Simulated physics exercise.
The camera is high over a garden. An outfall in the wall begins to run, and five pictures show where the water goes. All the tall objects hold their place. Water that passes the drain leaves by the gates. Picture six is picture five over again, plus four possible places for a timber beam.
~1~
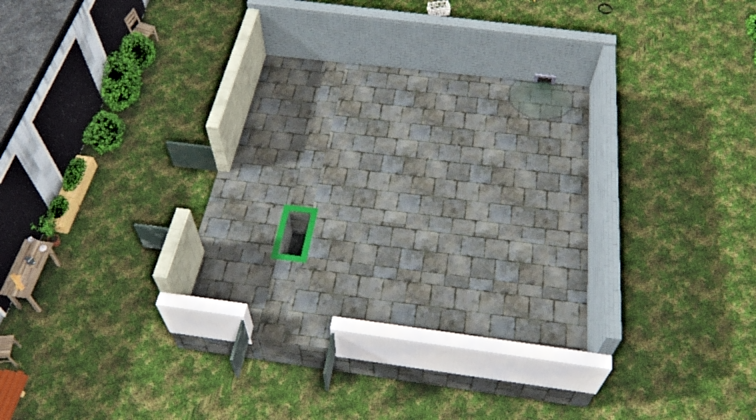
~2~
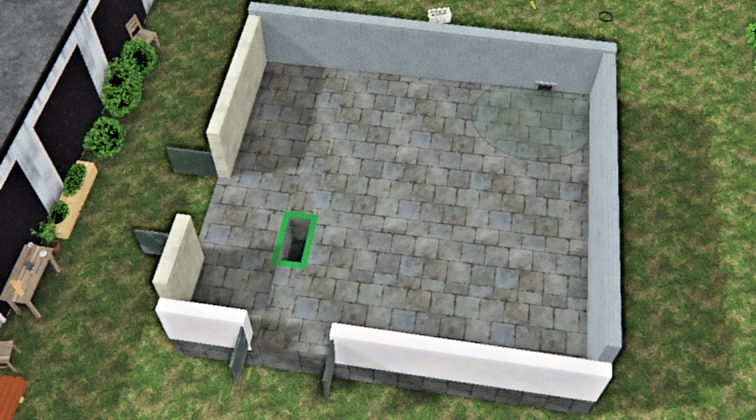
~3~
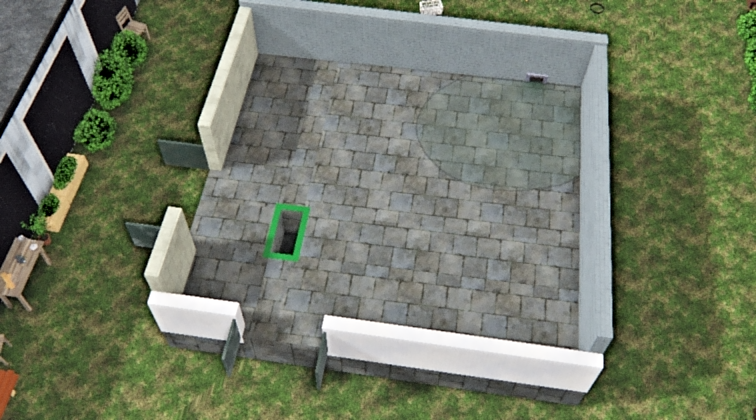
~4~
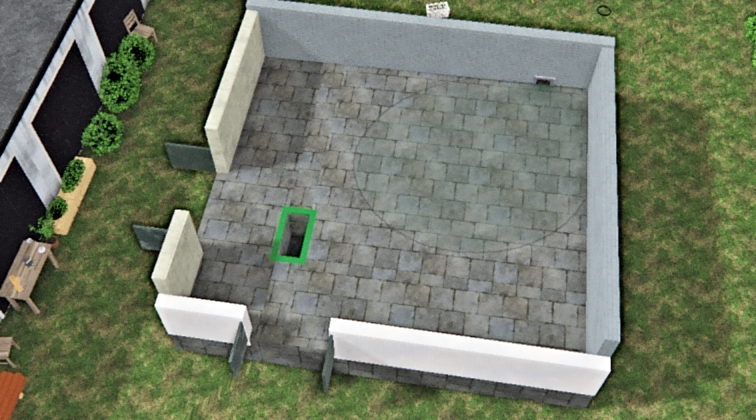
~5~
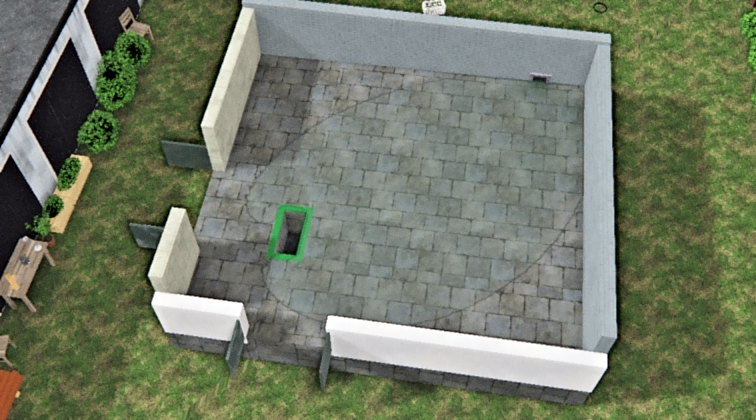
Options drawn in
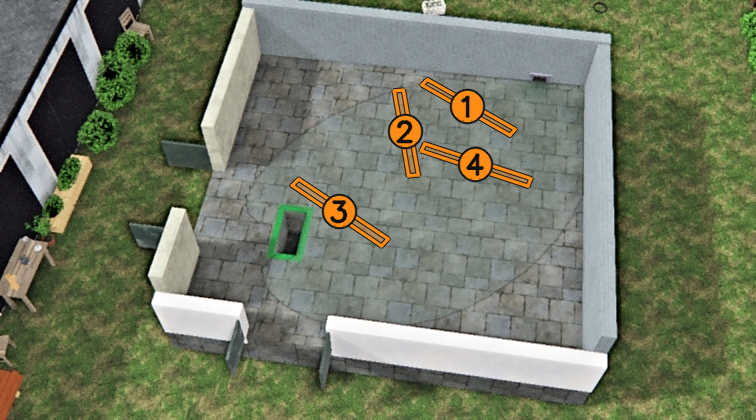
Water spreads from the far right corner across the paved yard and reaches the green-edged drain pit.
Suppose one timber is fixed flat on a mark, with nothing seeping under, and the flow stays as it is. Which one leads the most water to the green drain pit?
I would pick place 2.
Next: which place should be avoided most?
That would be 3.
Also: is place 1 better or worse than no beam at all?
It is worse.
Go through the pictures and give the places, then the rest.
The first picture shows outfall at (545, 79); green drain pit at (295, 233); open gate at (294, 332); open gate at (217, 210); front seen at (520, 108), 2 % of the ground wet; green drain pit still dry.
The second picture shows front seen at (532, 157), 8 % of the ground wet; green drain pit still dry.
The third picture shows front seen at (467, 180), 18 % of the ground wet; green drain pit still dry.
The fourth picture shows front seen at (384, 216), 34 % of the ground wet; green drain pit still dry.
The fifth picture shows front seen at (279, 292), 58 % of the ground wet; green drain pit taking water.
On the marked copy, 1 from (424, 82) to (512, 132); 2 from (398, 90) to (413, 175); 3 from (295, 182) to (384, 242); 4 from (423, 147) to (529, 182).
If 1 is chosen, about 13 % of the stream goes into the green drain pit, about 86 % out by the gates.
If 2 is chosen, about 18 % of the stream goes into the green drain pit, about 81 % out by the gates.
If 3 is chosen, next to none of the stream goes into the green drain pit, about 98 % out by the gates.
If 4 is chosen, about 9 % of the stream goes into the green drain pit, about 90 % out by the gates.
